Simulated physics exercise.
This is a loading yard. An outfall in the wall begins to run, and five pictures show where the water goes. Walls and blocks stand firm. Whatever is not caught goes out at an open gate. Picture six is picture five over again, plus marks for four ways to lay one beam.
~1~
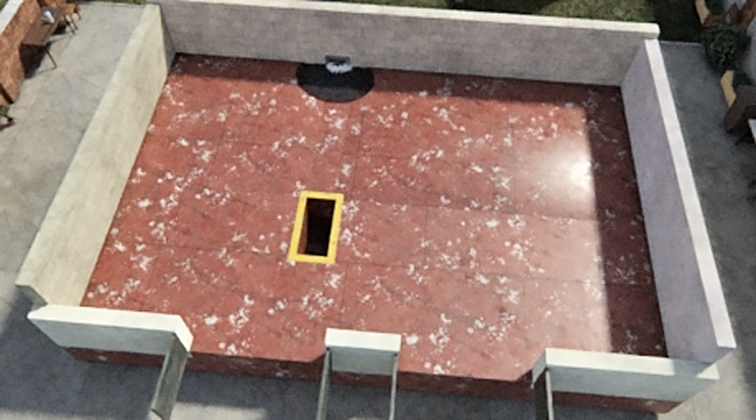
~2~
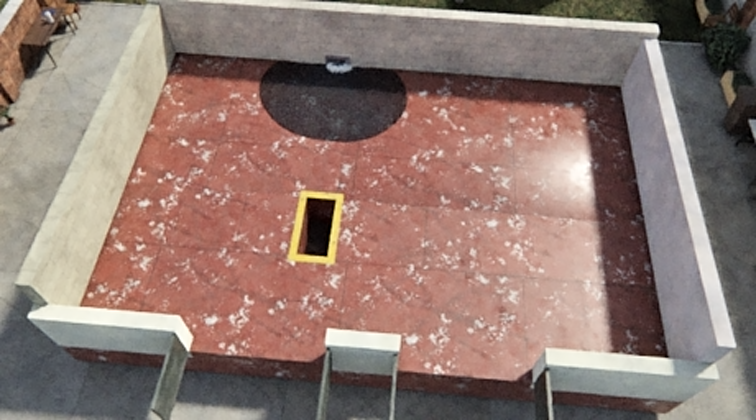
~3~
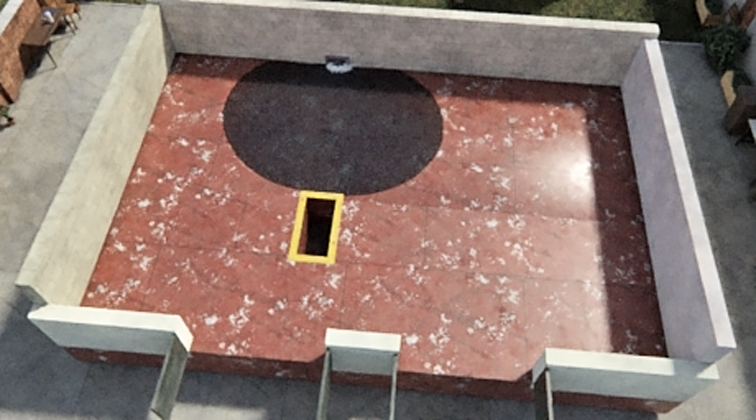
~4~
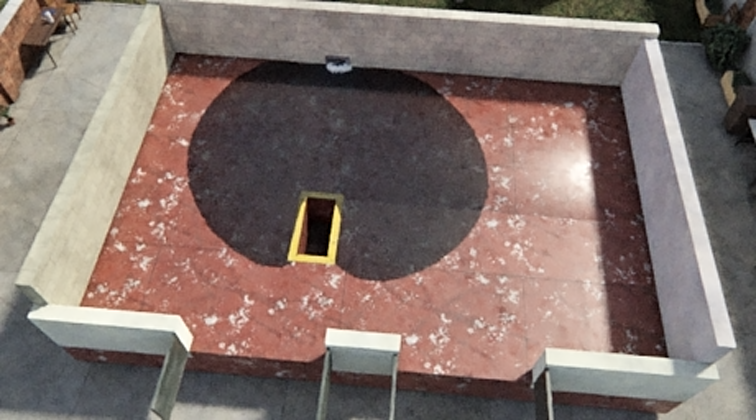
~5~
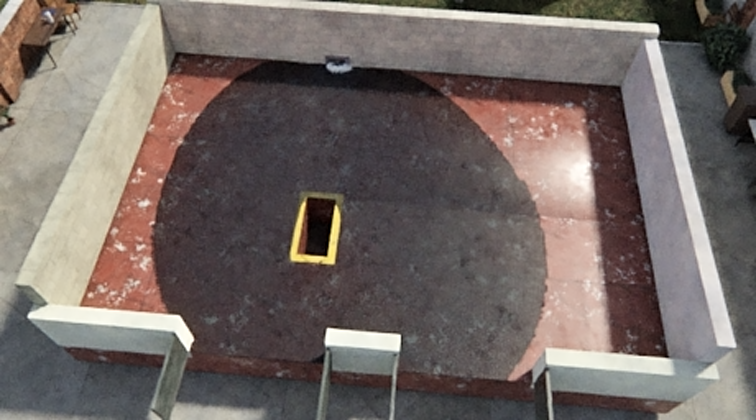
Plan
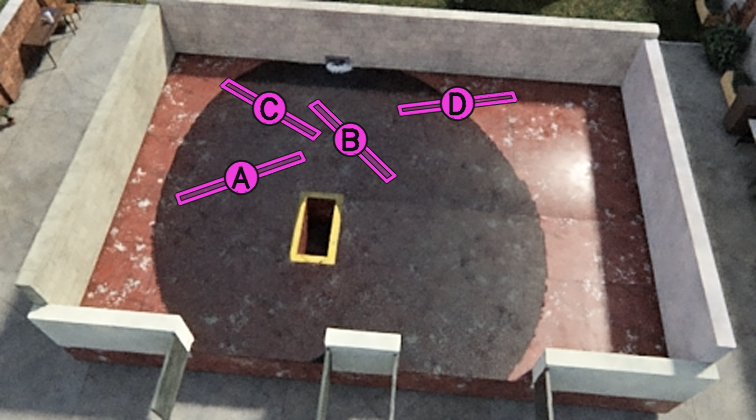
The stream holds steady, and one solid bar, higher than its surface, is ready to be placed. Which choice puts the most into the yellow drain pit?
Choose D.
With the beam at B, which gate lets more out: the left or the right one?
More leaves on the right.
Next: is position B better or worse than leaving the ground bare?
Worse.
In magenta, A from (178, 199) to (302, 156); B from (314, 103) to (390, 178); C from (225, 83) to (316, 135); D from (400, 110) to (514, 96).
With A, about 13 % of the stream goes into the yellow drain pit, about 84 % out by the gates.
With B, about 10 % of the stream goes into the yellow drain pit, about 88 % out by the gates.
With C, about 11 % of the stream goes into the yellow drain pit, about 87 % out by the gates.
With D, about 23 % of the stream goes into the yellow drain pit, about 73 % out by the gates.
